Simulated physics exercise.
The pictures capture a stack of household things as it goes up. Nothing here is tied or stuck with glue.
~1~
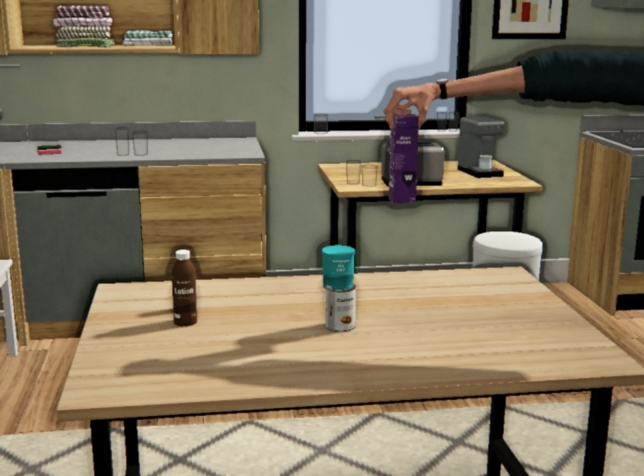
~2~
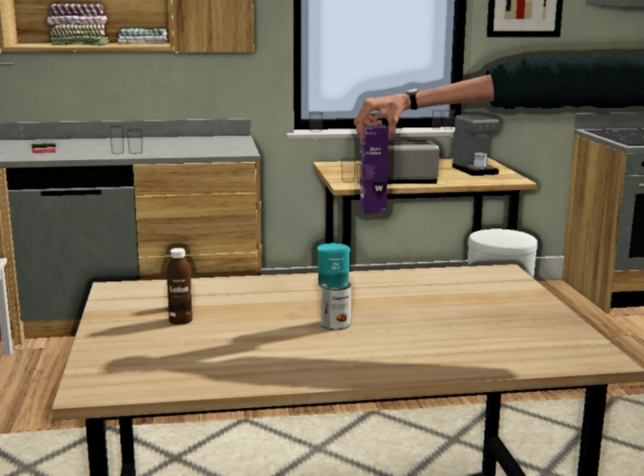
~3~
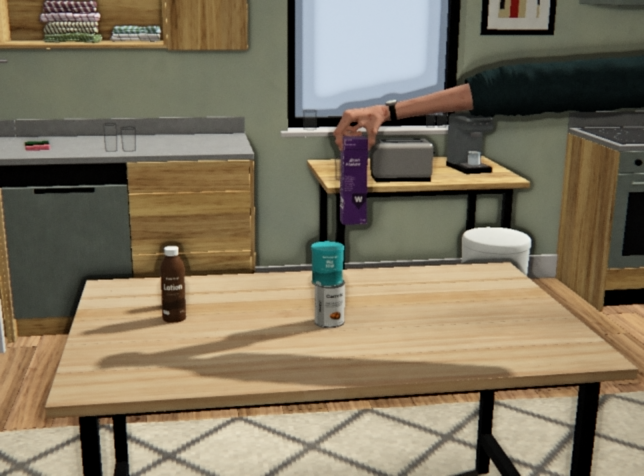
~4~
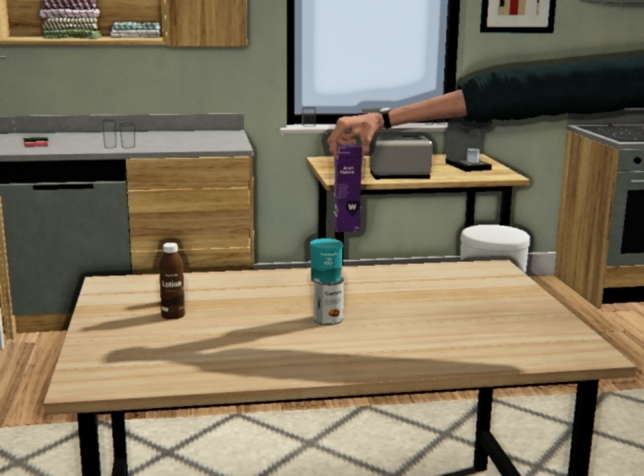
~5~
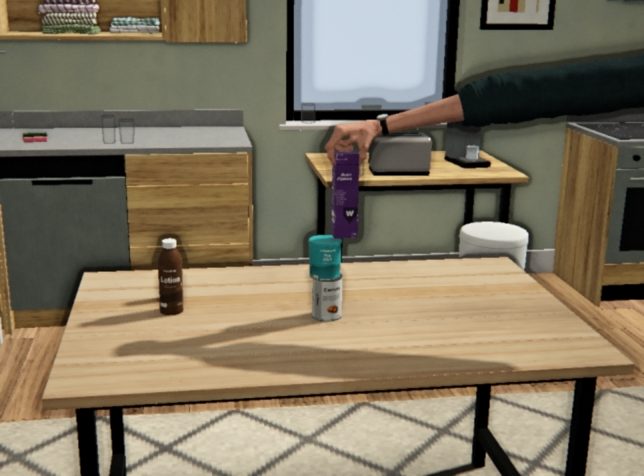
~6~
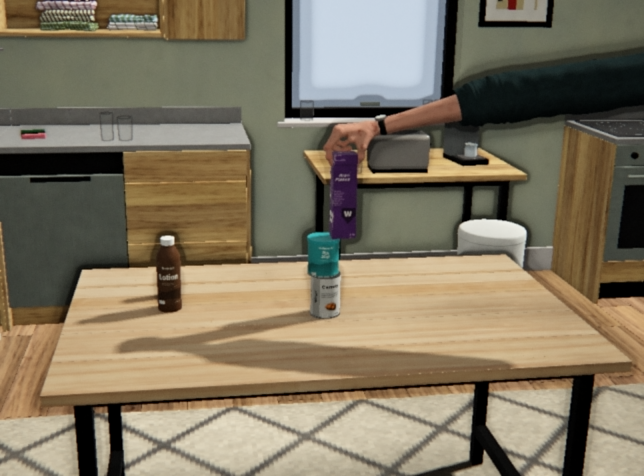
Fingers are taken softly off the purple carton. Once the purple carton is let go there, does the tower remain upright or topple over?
Not firm.
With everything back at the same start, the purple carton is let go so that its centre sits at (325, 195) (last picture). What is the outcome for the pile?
The pile then stays upright.
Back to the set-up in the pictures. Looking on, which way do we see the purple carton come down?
Its movement is toward the right.
Then, 0.40 s past the last view, purple carton rocked 29° from its first pose near (363, 201).
Then, 0.60 s past the last view, purple carton now fallen.
Then, 0.70 s past the last view, things are still on the move.
Then, 1.50 s past the last view, nothing new.
Finally, fallen, purple carton; the other 4 still in place. Final places as the last picture's camera would see them, purple carton near (429, 298). The pile comes apart.
